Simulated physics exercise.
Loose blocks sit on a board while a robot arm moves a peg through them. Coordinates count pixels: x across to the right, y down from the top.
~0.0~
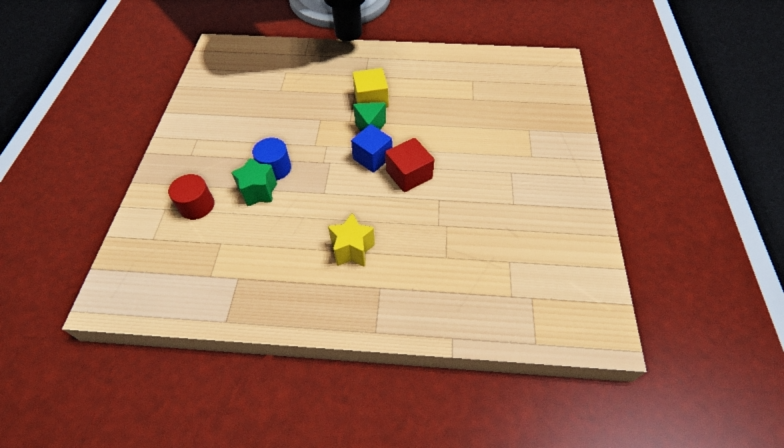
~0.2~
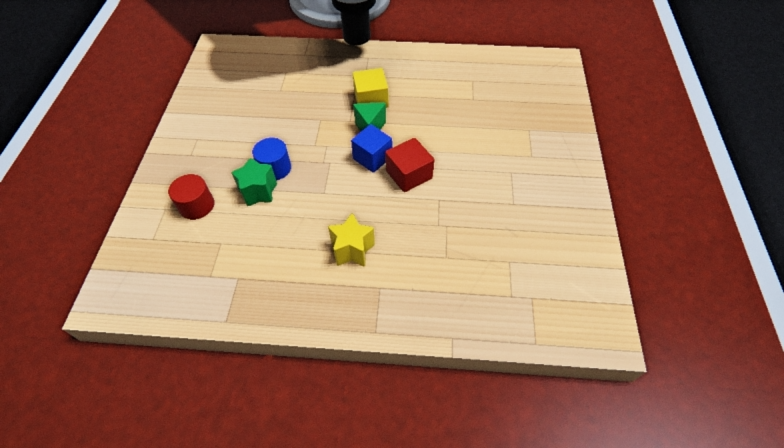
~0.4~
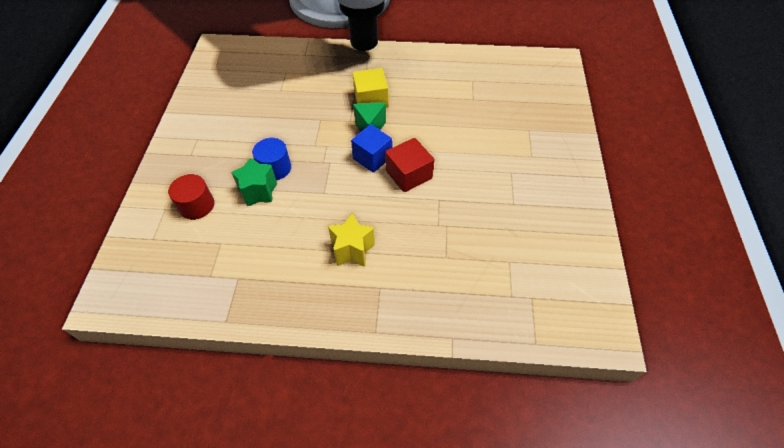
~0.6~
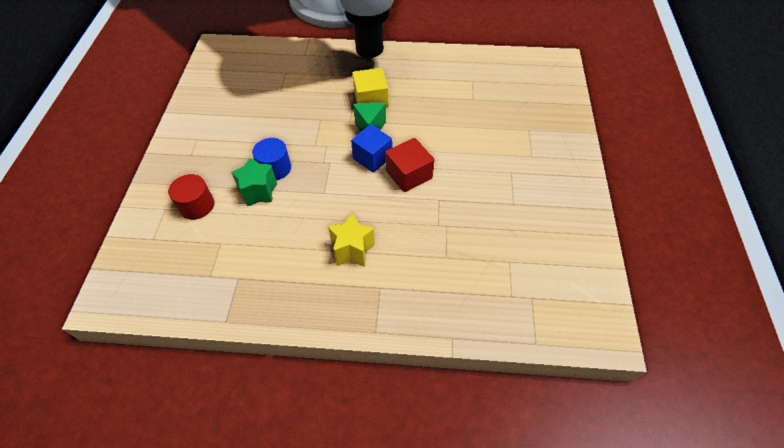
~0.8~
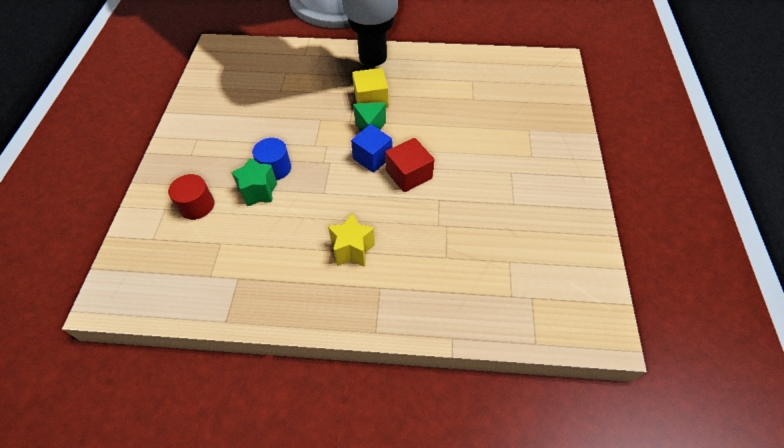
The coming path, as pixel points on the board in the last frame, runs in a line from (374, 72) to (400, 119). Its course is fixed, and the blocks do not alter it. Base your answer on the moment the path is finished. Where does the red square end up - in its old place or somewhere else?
It will remain on its spot.
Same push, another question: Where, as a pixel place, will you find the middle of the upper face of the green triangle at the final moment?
Its top face will be centred at roughly (352, 125).
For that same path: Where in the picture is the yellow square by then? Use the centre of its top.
It is going to be at (370, 109).
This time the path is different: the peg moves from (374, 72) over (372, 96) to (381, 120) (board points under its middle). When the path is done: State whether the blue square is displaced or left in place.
That one moves away.
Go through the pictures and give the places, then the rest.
In the first frame, tip of the peg (349, 33), middles of tops, green triangle (369, 110), yellow square (370, 80), blue square (372, 139), red square (410, 155).
In the second frame, peg (357, 37), nothing pushed.
In the third frame, peg (364, 43), nothing pushed.
In the fourth frame, peg (370, 50), nothing pushed.
In the fifth frame, peg (373, 58), green triangle (369, 110), yellow square (370, 80), blue square (372, 139), red square (410, 155).
On the path given first. Halfway along, peg (386, 81); green triangle (366, 114), turned 20° clockwise; yellow square (370, 94), turned 35° clockwise.
At the end, peg (400, 105); green triangle (352, 125), turned 60° clockwise; yellow square (370, 109), turned 65° clockwise; blue square (369, 145), turned 25° anticlockwise; red square unmoved.
